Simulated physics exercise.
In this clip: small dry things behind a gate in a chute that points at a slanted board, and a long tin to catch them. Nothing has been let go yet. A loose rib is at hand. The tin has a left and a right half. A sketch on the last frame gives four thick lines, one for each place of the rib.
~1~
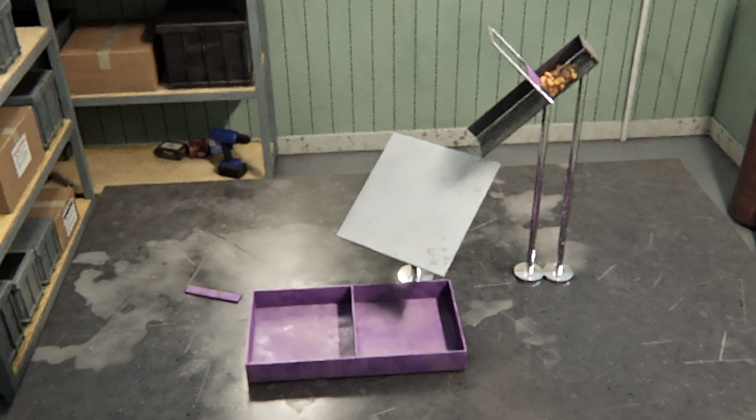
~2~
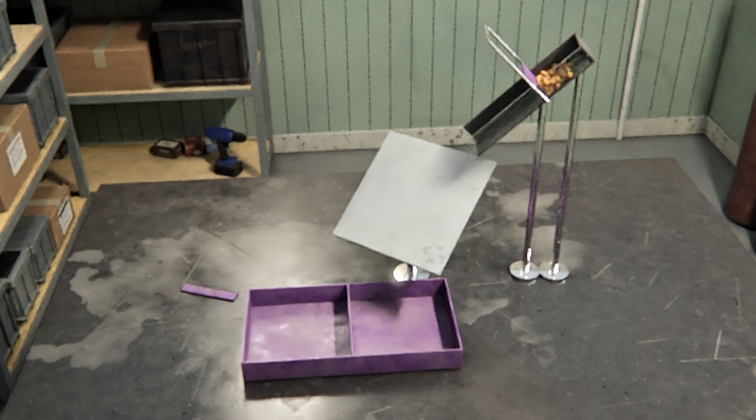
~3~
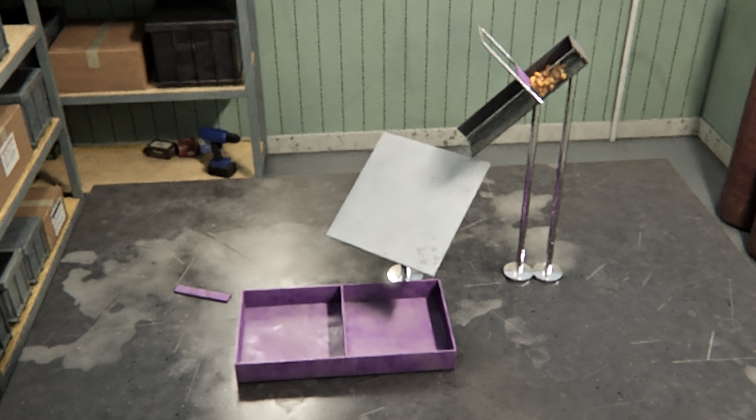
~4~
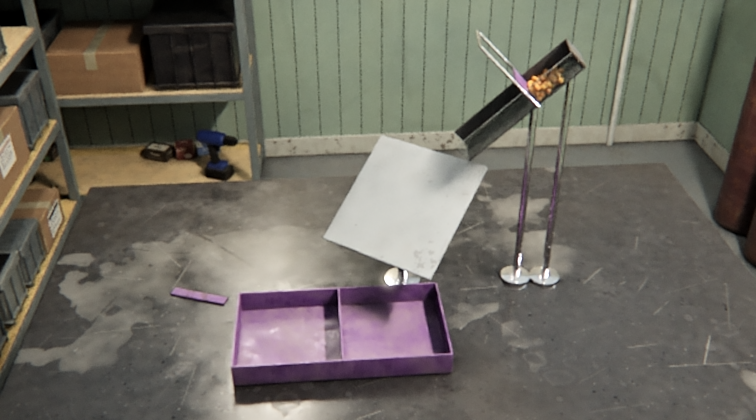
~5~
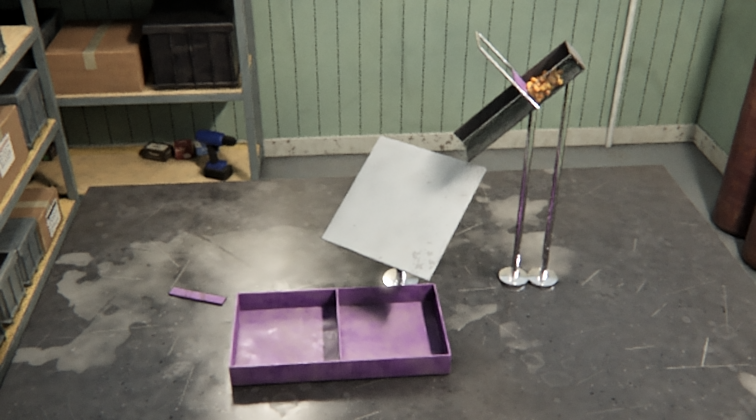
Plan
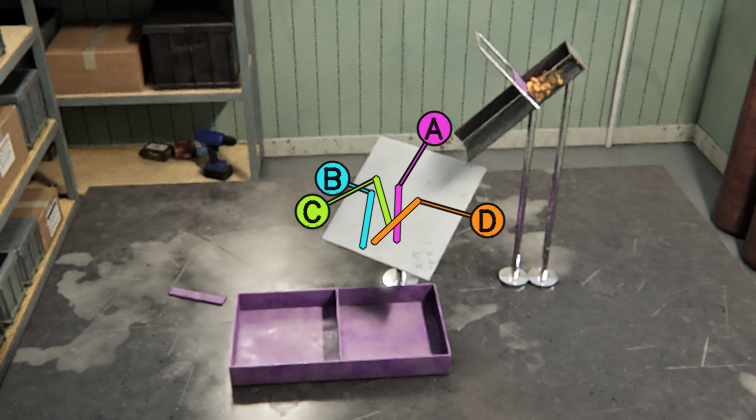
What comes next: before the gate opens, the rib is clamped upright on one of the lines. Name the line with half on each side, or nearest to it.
Line D does it best.
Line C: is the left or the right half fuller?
The right half.
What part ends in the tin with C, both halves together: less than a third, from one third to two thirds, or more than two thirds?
Line C gives more than two thirds.
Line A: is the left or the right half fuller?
More lands on the right.
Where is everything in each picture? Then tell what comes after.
In the first picture, load behind the gate near (557, 82), roasted chickpeas; lip of the chute near (481, 149), sloping fairly steeply.
In the second picture, middle of the board near (413, 198), tilted fairly steeply; middle of its low edge near (383, 254); of its high edge near (441, 146).
In the third picture, front corners of the tin near (235, 364) and (456, 350); front end of its middle wall near (346, 357); gate still shut near (520, 75).
In the fourth picture, middle of the load near (544, 86); lip near (469, 153).
In the fifth picture, middle of the load near (544, 88); lip near (467, 154).
On the marked copy, line A from (398, 187) to (396, 240); line B from (371, 193) to (362, 246); line C from (376, 178) to (389, 226); line D from (417, 200) to (374, 241).
With A, of what is caught, only a few in the left half, all but a few in the right.
With B, of what is caught, only a few in the left half, all but a few in the right.
With C, of what is caught, only a few in the left half, all but a few in the right.
With D, of what is caught, close to half in the left half, close to half in the right.
